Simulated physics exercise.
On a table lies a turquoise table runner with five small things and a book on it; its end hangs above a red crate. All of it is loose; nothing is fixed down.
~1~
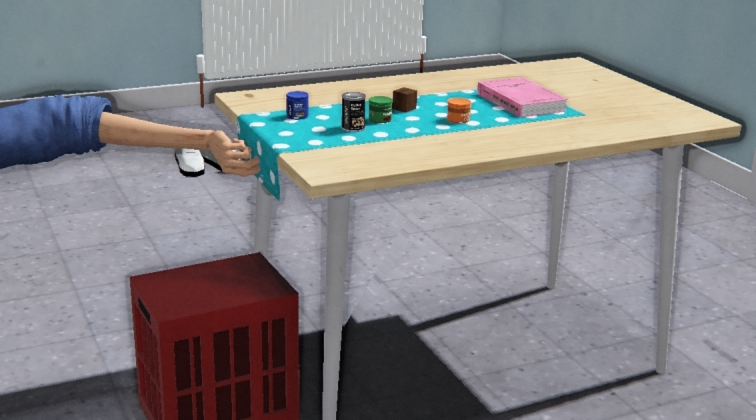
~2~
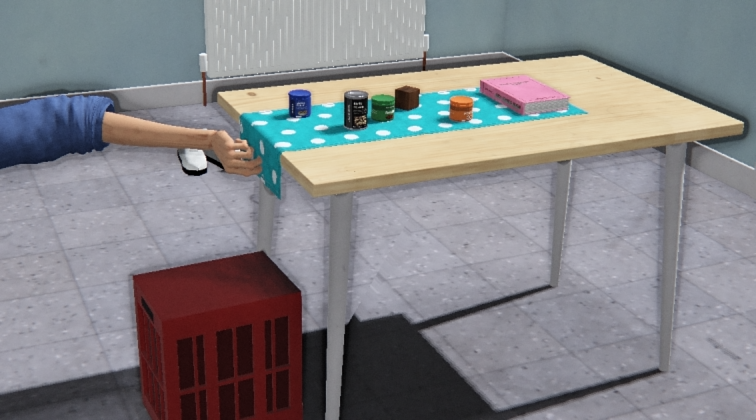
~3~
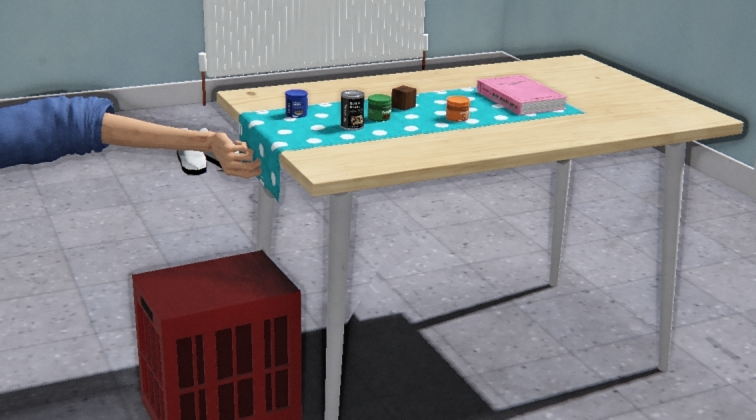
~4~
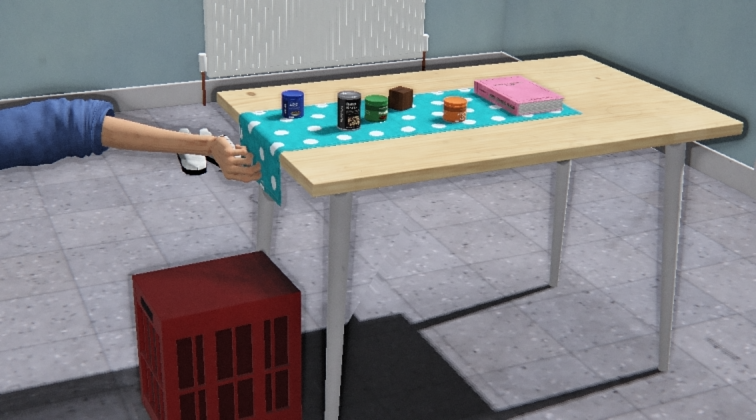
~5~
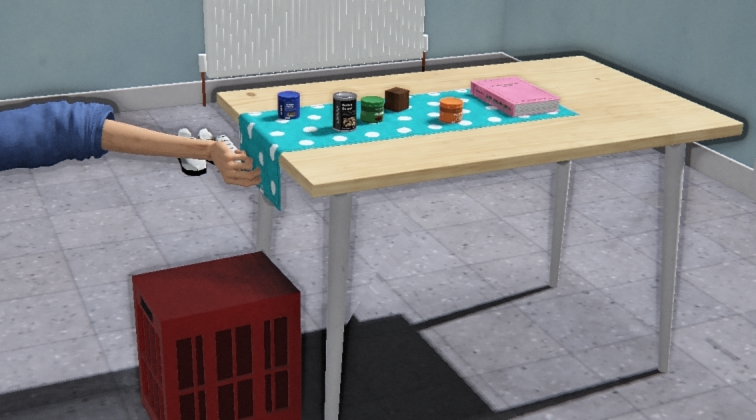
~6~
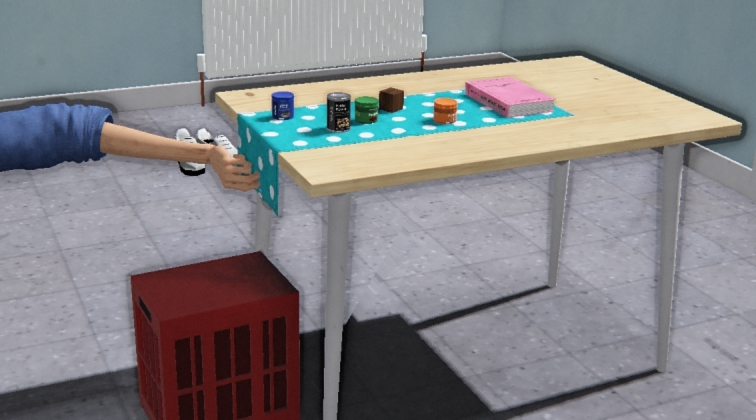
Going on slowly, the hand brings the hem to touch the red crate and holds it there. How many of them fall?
The number of things lost will likely be two.
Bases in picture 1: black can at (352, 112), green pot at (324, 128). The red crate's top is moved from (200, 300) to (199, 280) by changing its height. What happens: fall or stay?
Black can: Safe; green pot: Lost.
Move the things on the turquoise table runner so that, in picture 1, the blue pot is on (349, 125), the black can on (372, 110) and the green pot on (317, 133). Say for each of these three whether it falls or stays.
Outcome: Blue pot falls away, black can stays aboard, green pot falls away.
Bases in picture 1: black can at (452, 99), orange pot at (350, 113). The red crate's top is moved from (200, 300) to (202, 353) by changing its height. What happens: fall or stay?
The black can stays put, the orange pot is lost.
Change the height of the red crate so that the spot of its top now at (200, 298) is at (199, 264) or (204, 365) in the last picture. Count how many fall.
1 and 4.
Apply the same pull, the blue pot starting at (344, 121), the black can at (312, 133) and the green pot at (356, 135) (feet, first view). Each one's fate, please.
The blue pot ends up off; the black can ends up off; the green pot ends up off.
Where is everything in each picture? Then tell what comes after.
The first picture shows hem (279, 201); blue pot (297, 94); black can (354, 95); green pot (381, 99); brown cube (405, 90); orange pot (459, 101); top of the crate (200, 300).
The second picture shows hem (281, 200); blue pot (300, 93).
The third picture shows hem (279, 203); black can (353, 93).
The fourth picture shows hem (281, 206); green pot (377, 98); top of the crate (202, 298).
The fifth picture shows hem (281, 211); brown cube (397, 90).
The sixth picture shows hem (278, 216); blue pot (283, 94); black can (339, 96); green pot (366, 100); brown cube (392, 91); orange pot (446, 101).
Soon after, hem near (257, 218); all still up.
After that, hem near (257, 256); blue pot gone.
And then, hem on the crate; blue pot and black can gone.
In the end, hem on the crate; blue pot and black can gone. It carries off two.
